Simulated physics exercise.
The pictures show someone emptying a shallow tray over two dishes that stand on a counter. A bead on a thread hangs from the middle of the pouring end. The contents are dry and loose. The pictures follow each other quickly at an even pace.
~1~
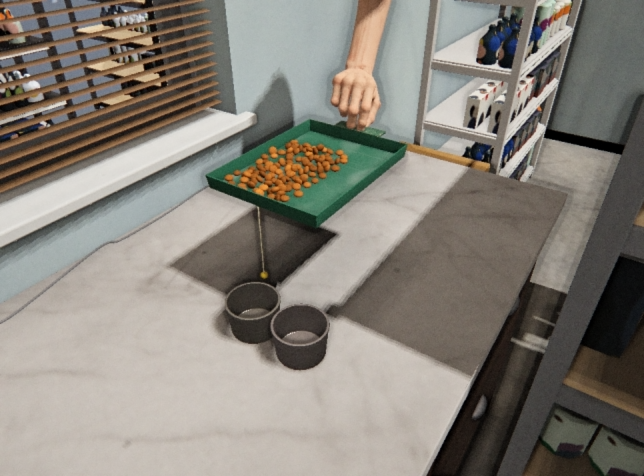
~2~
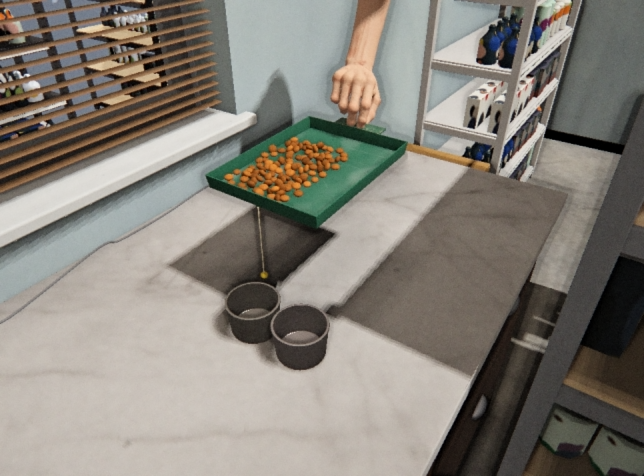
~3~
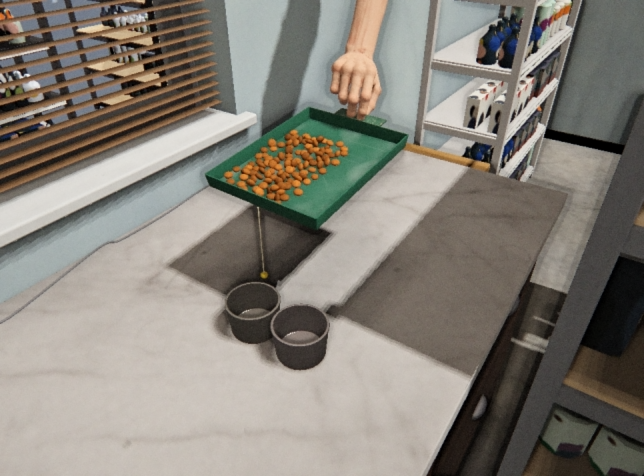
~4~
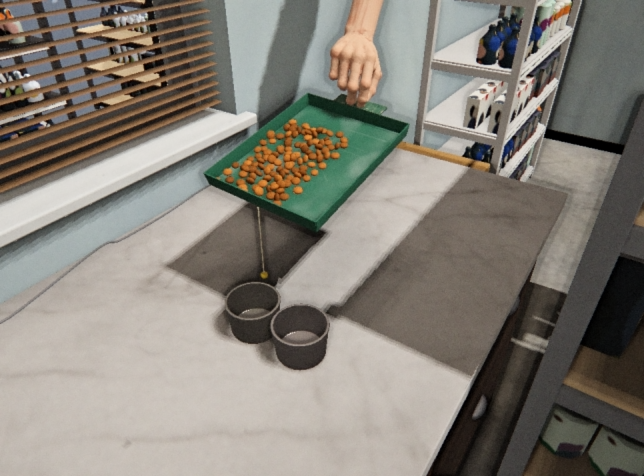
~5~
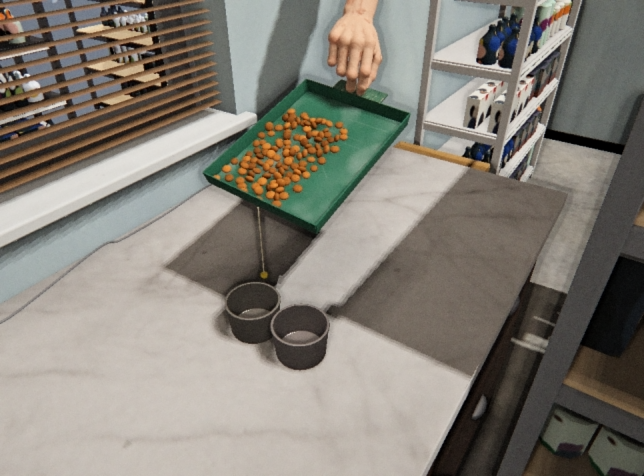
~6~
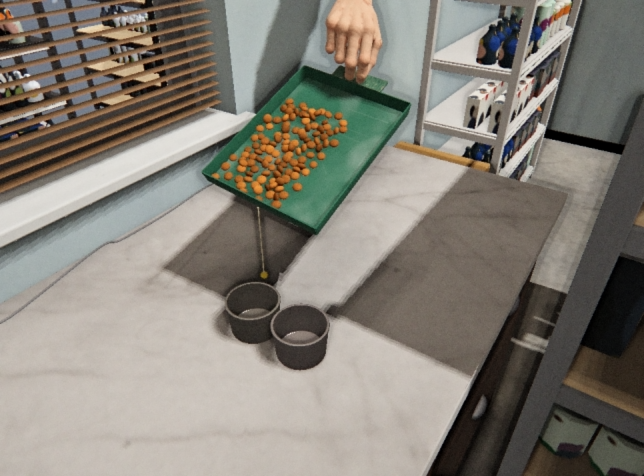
Green tray of small orange-brown pieces tilting steadily as a hand raises its far end above two dark dishes on a marble counter.
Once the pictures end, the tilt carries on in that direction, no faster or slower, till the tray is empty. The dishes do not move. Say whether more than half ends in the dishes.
They take the larger part between them.
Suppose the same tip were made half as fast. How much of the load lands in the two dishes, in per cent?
It comes to 80 per cent or so.
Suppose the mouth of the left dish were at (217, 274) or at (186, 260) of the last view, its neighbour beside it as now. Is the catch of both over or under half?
The first try: Below a half. The second: Below a half.
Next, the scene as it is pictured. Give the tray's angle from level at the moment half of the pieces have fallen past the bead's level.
Roughly 105°.
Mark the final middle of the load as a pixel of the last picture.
At about (295, 342).
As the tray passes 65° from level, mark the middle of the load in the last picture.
Around (275, 193).
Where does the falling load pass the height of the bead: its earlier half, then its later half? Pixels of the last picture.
Around (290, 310) and then (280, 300).
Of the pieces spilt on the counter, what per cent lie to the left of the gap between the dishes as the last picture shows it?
Close to 30 per cent.
Soon, tray tipped steeply; all on the tray.
A while on, tray tipped past a quarter turn; about a third on the tray; about a quarter in the right dish; a small part in the left dish; a small part outside both; about a quarter in the air.
Towards the end, tray tipped past a quarter turn; about half in the right dish; about a quarter in the left dish; about a third outside both; a stray few in the air.
Finally, tray tipped past a quarter turn; about half in the right dish; about a quarter in the left dish; about a third outside both.
